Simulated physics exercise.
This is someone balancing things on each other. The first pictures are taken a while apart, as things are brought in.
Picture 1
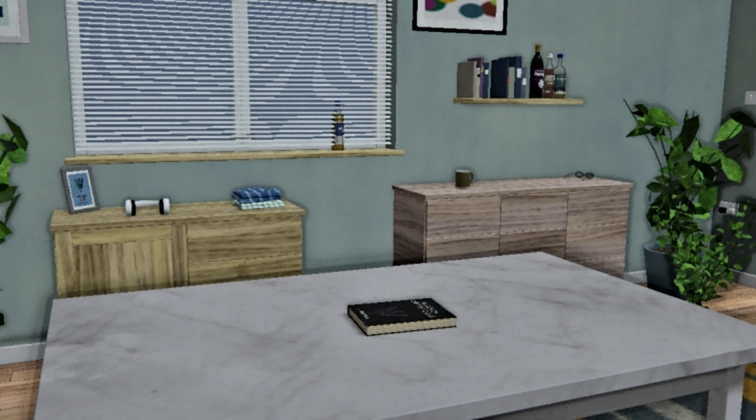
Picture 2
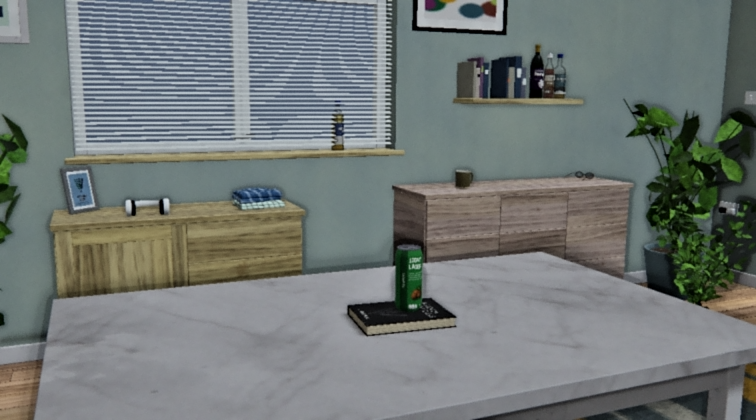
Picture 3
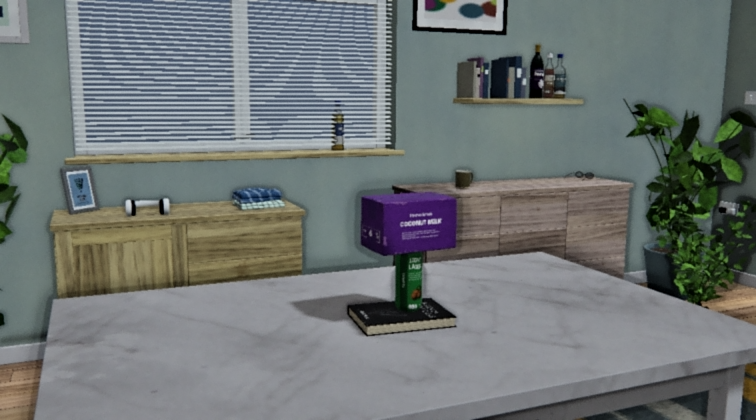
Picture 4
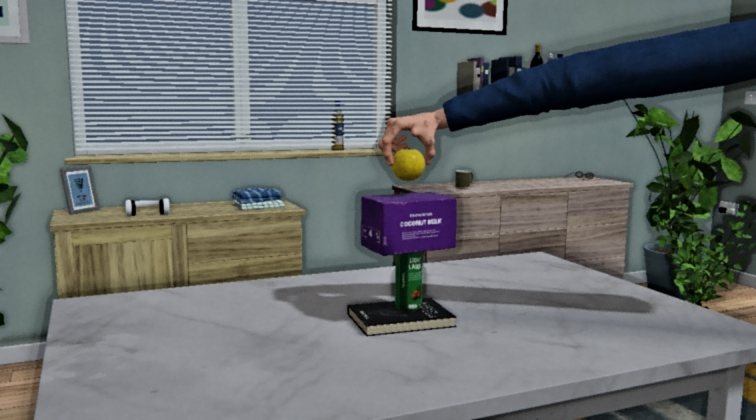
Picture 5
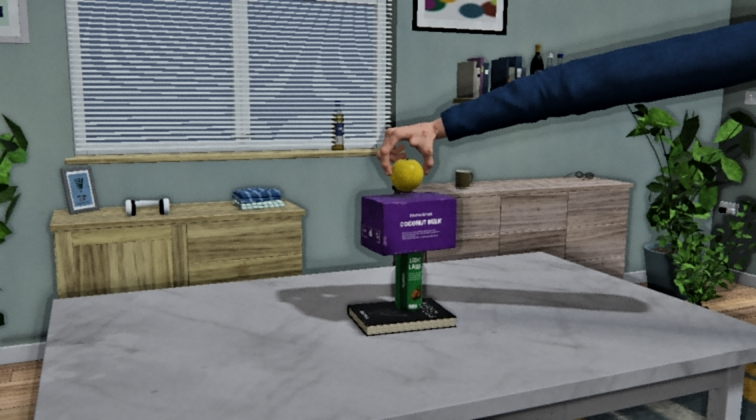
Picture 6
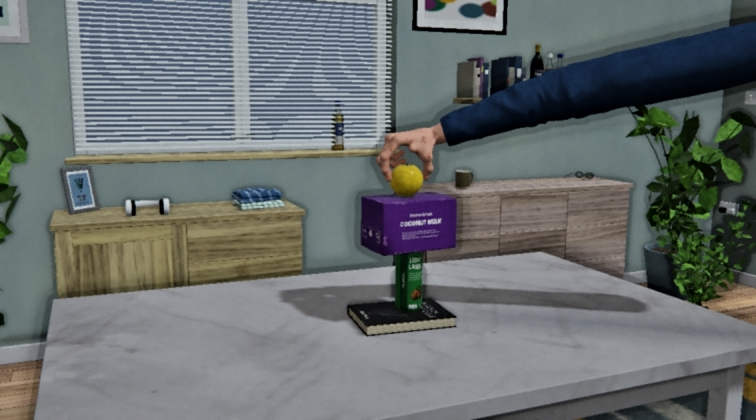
A green can appeared upright on a black book on the marble table, then a purple box on top of it, and finally a hand lowered a yellow fruit onto the box, still holding it.
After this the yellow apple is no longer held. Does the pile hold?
Outcome: The pile stays up.
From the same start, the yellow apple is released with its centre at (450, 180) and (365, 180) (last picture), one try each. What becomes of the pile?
First try: It loses its balance; second try: It gives way.
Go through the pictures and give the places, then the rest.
The last thing is not in view yet; black book (401, 316), in the first picture.
The last thing is not in view yet, in the second picture.
The last thing is not in view yet; green can (409, 278), in the third picture.
Still above its spot; yellow apple (408, 165); black book (401, 316), in the fourth picture.
Still above its spot; yellow apple (407, 175); purple box (408, 222), in the fifth picture.
Set down, still held; yellow apple (406, 180); green can (409, 278), in the sixth picture.
Then, 0.60 s on from there, no change.
Then, 1.50 s on from there, yellow apple resting near (406, 181).
In the end, all 4 unmoved. At the end, from the last picture's camera, yellow apple near (406, 181). The pile holds.
